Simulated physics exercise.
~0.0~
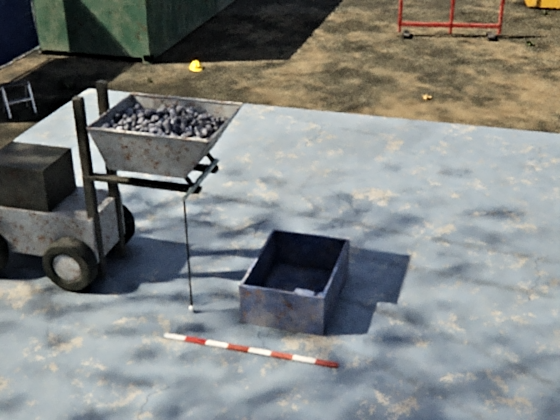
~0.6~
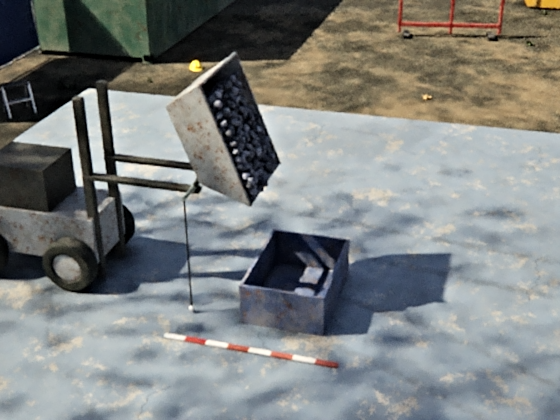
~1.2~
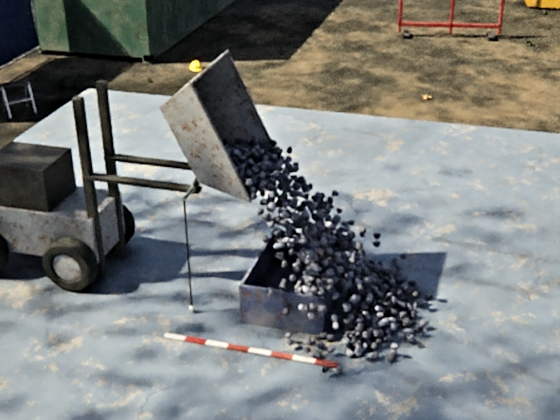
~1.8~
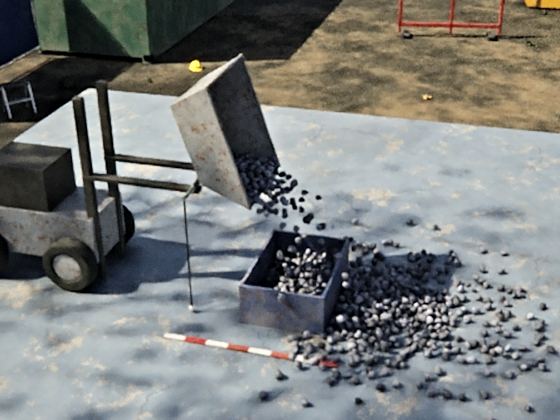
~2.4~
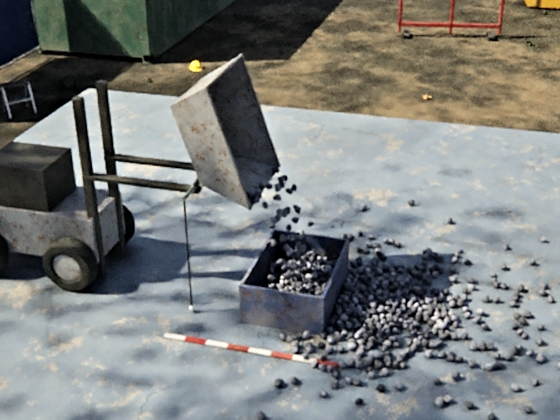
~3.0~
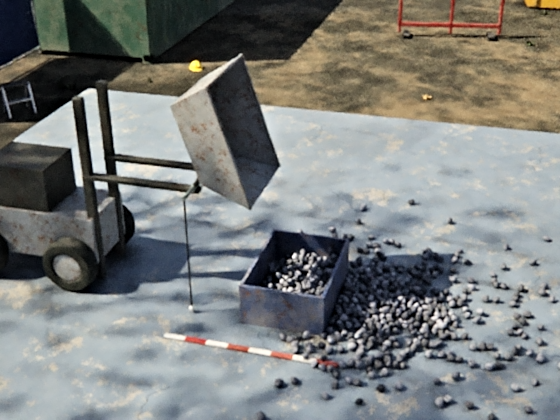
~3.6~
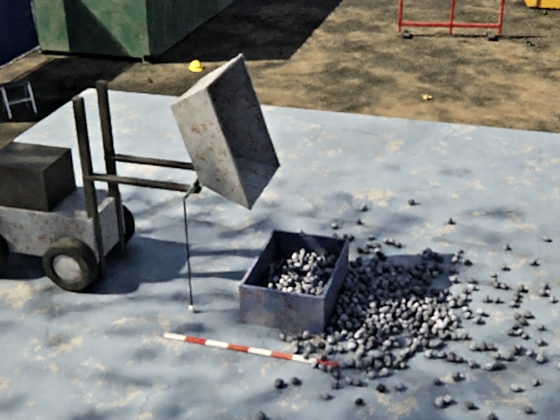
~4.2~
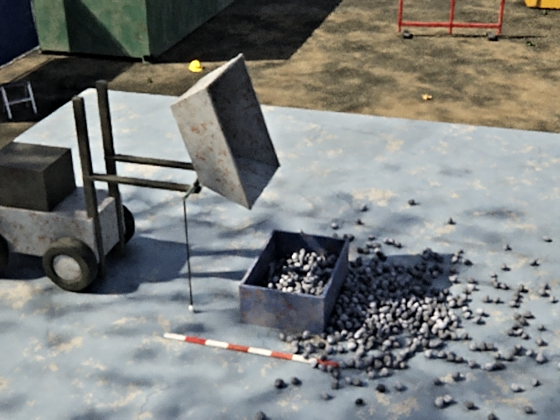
A forklift's metal skip full of smooth grey stones tipped steeply forward to the right and poured them toward an open bin, partly filling it while many spilled across the pale floor beyond, until the skip was empty and everything lay still.
